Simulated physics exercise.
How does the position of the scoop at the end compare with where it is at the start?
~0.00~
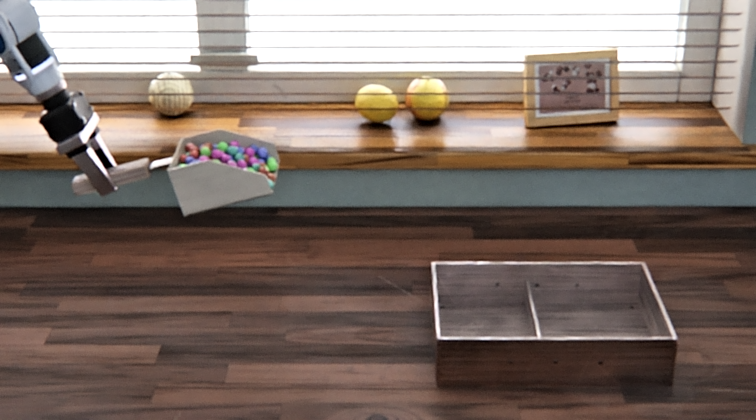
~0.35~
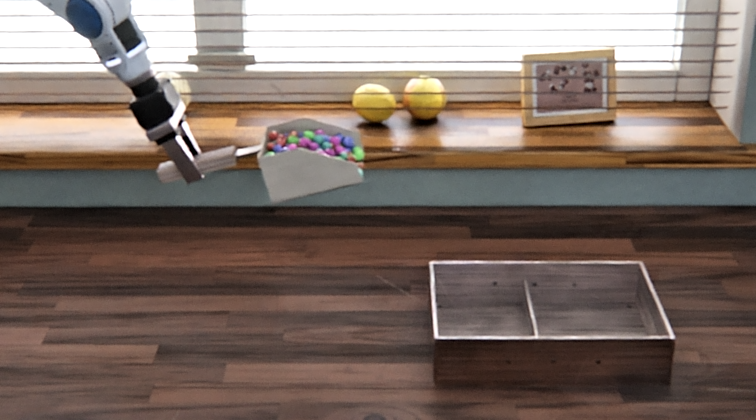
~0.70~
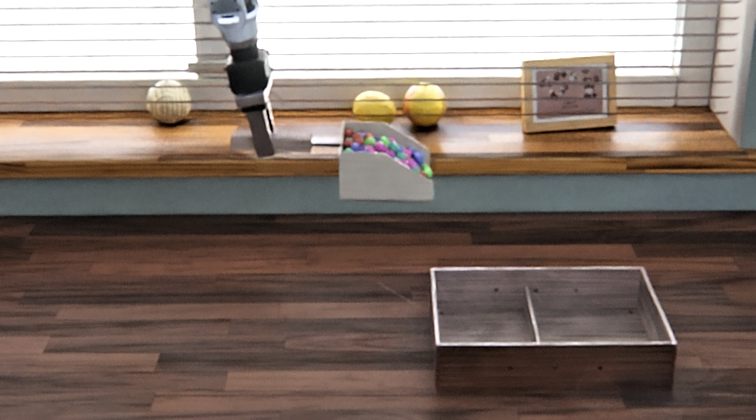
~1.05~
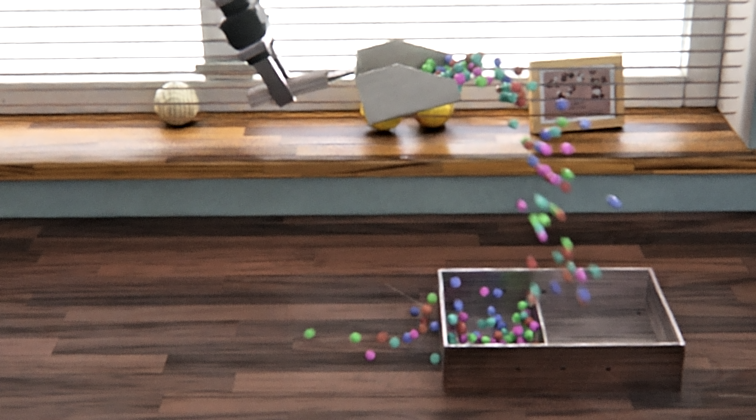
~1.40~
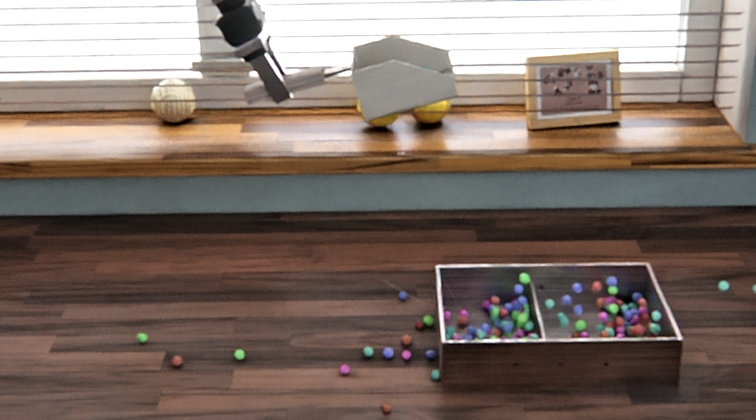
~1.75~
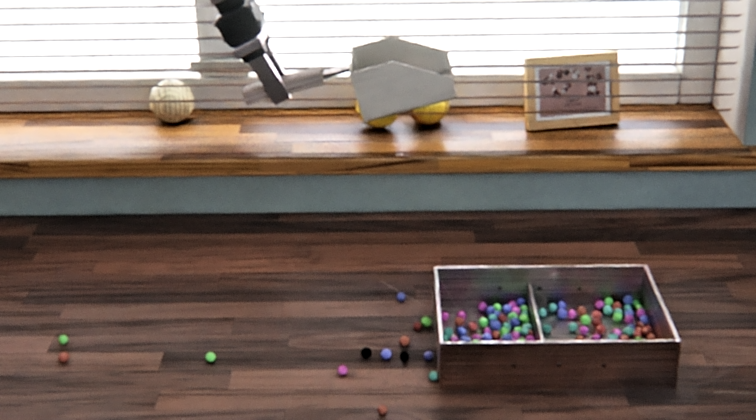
At the start the scoop is on the left, just in front of the edge of the sill. By the end it is farther right and higher up, partly covering the two yellow fruits.
